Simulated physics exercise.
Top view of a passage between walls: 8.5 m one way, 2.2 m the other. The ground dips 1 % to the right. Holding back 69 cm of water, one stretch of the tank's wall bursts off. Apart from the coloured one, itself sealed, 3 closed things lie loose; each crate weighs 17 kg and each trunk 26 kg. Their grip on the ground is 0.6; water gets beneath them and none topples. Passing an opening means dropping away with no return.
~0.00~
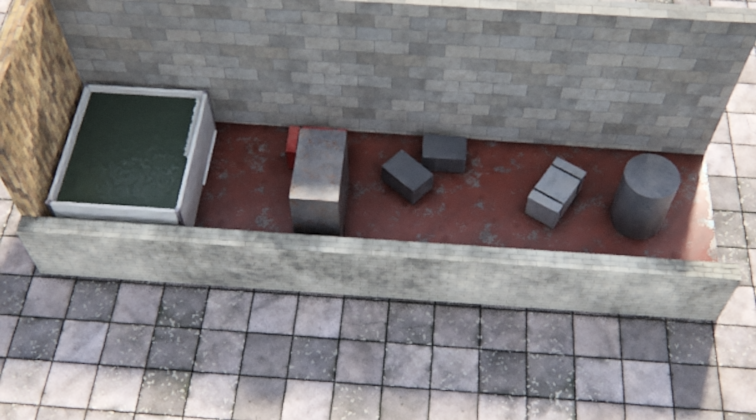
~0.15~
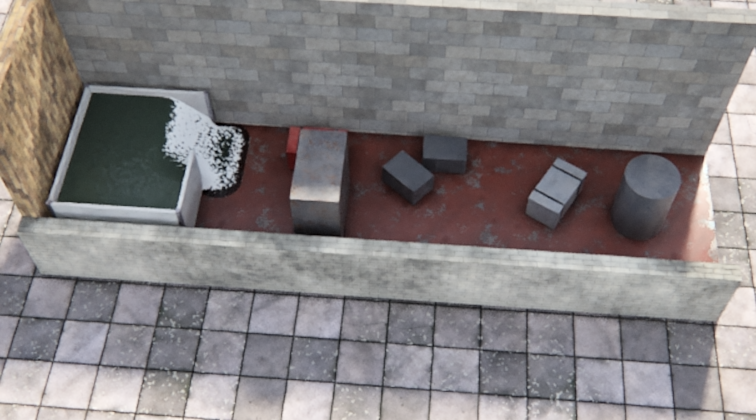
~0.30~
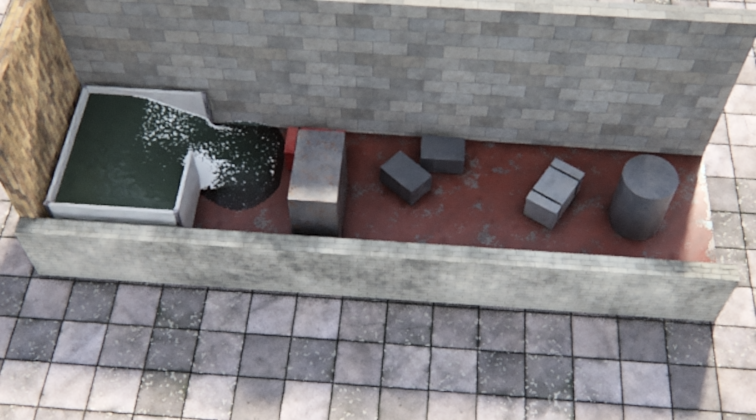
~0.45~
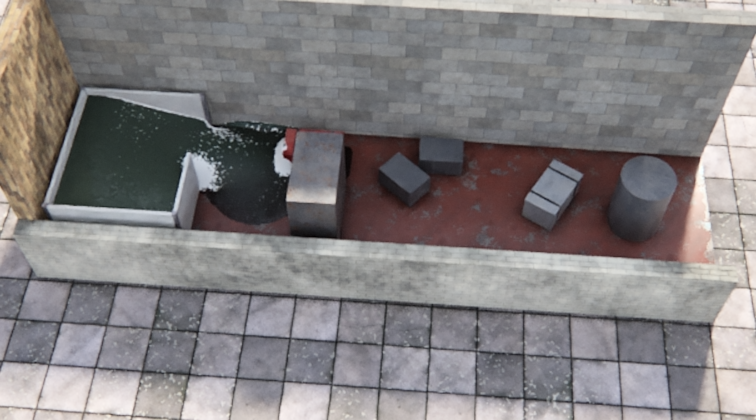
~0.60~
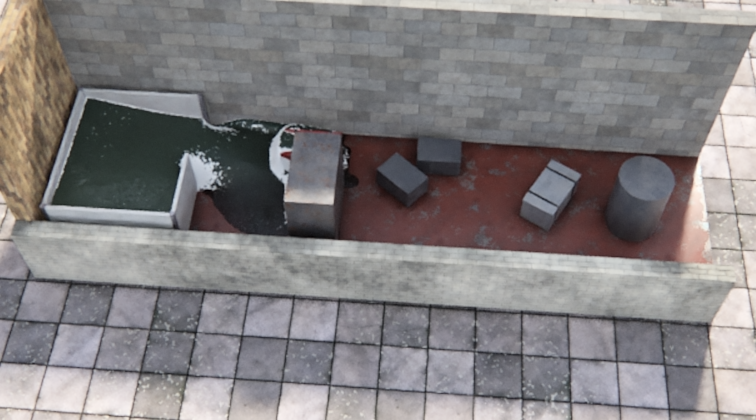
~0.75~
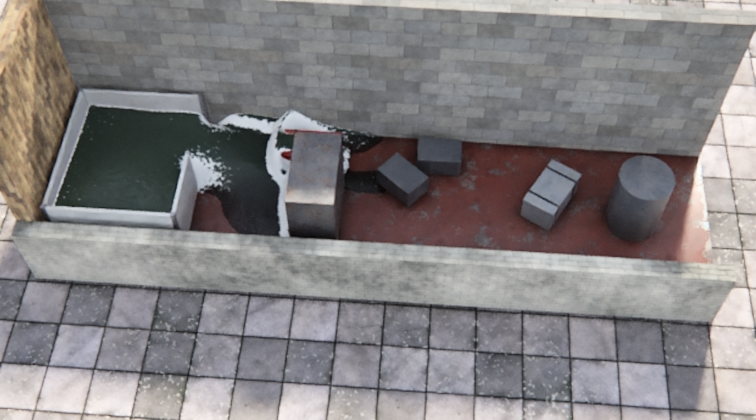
In the video, dark water pours through a gap in the right side of a walled tank and spreads rightward across a reddish floor, foaming around a red object and a tall gray block, while the objects stay in place.
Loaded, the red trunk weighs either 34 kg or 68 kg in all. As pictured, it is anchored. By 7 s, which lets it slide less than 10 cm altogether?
Honestly, not even the heavy one would manage.
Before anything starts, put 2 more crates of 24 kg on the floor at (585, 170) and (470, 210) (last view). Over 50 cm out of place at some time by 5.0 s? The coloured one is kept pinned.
One by one: Bigger shift, smaller shift.
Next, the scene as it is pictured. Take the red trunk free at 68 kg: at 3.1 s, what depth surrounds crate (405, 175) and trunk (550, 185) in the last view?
Depths: Near 13 cm, then near 5 cm.
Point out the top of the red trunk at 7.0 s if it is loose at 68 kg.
Around (514, 176).
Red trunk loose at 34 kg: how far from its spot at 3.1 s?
It would be some 300 cm from its spot.
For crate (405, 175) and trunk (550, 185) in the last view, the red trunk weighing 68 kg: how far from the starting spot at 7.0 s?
In turn: Gone out, 60 cm.
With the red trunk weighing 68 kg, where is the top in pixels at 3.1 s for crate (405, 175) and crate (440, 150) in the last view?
They should sit about (601, 248) and (549, 194) in the last view.
After 1.4 s the red trunk would be 108 cm from its start with 34 kg and 76 cm from its start with 68 kg; 20 cm of water round it then.
After 3.1 s the red trunk would be 322 cm from its start with 34 kg and 278 cm from its start with 68 kg; 11 cm of water round it then.
After 4.9 s the red trunk would be 355 cm from its start with 34 kg and 278 cm from its start with 68 kg; 10 cm of water round it then.
After 7.0 s the red trunk would be 365 cm from its start with 34 kg and 278 cm from its start with 68 kg; 9 cm of water round it then.
